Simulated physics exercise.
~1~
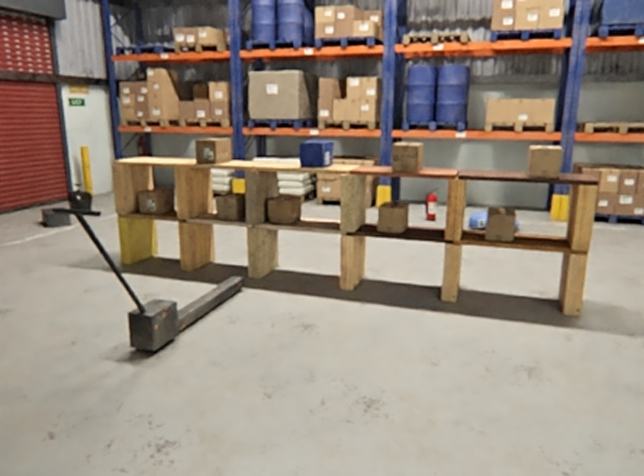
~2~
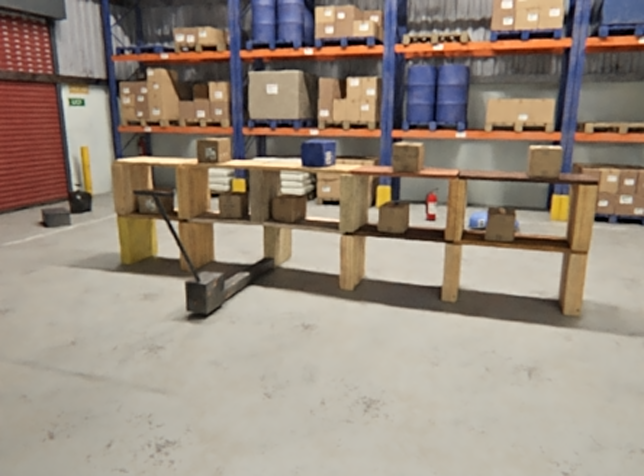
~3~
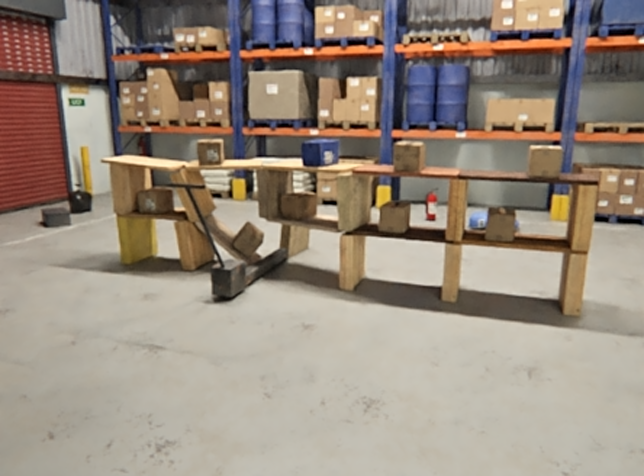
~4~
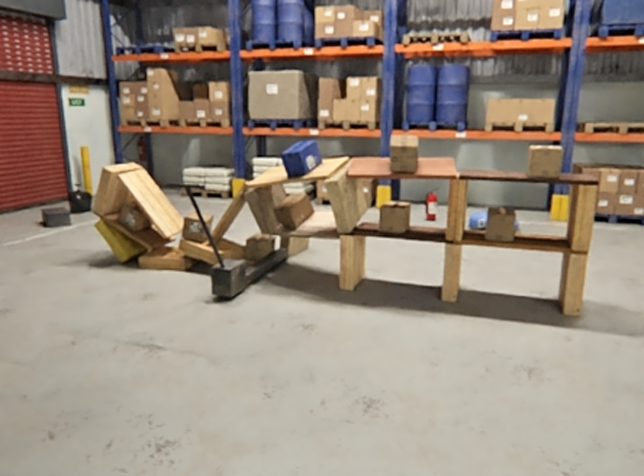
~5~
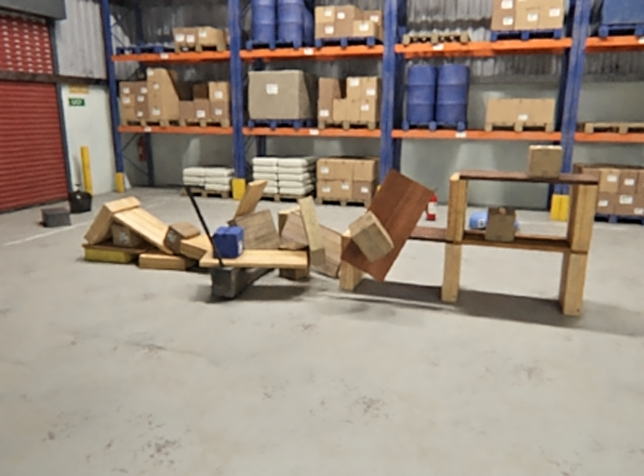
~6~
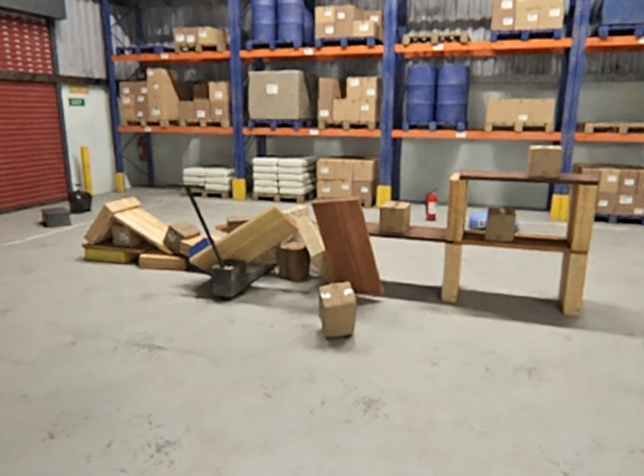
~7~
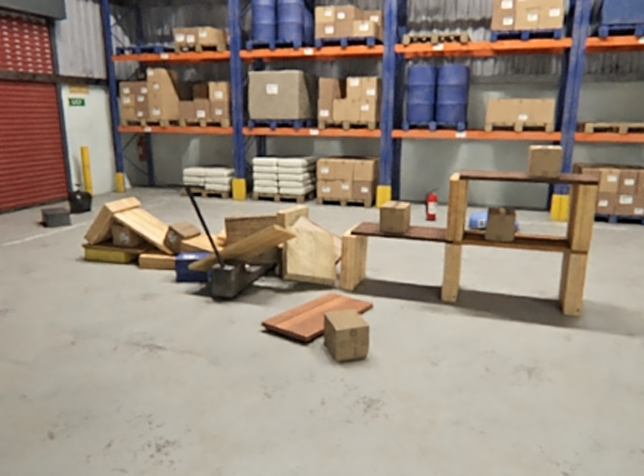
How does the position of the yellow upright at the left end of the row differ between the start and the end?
At the start the yellow upright stands upright under the left end of the row, and at the end it lies on its side on the floor.
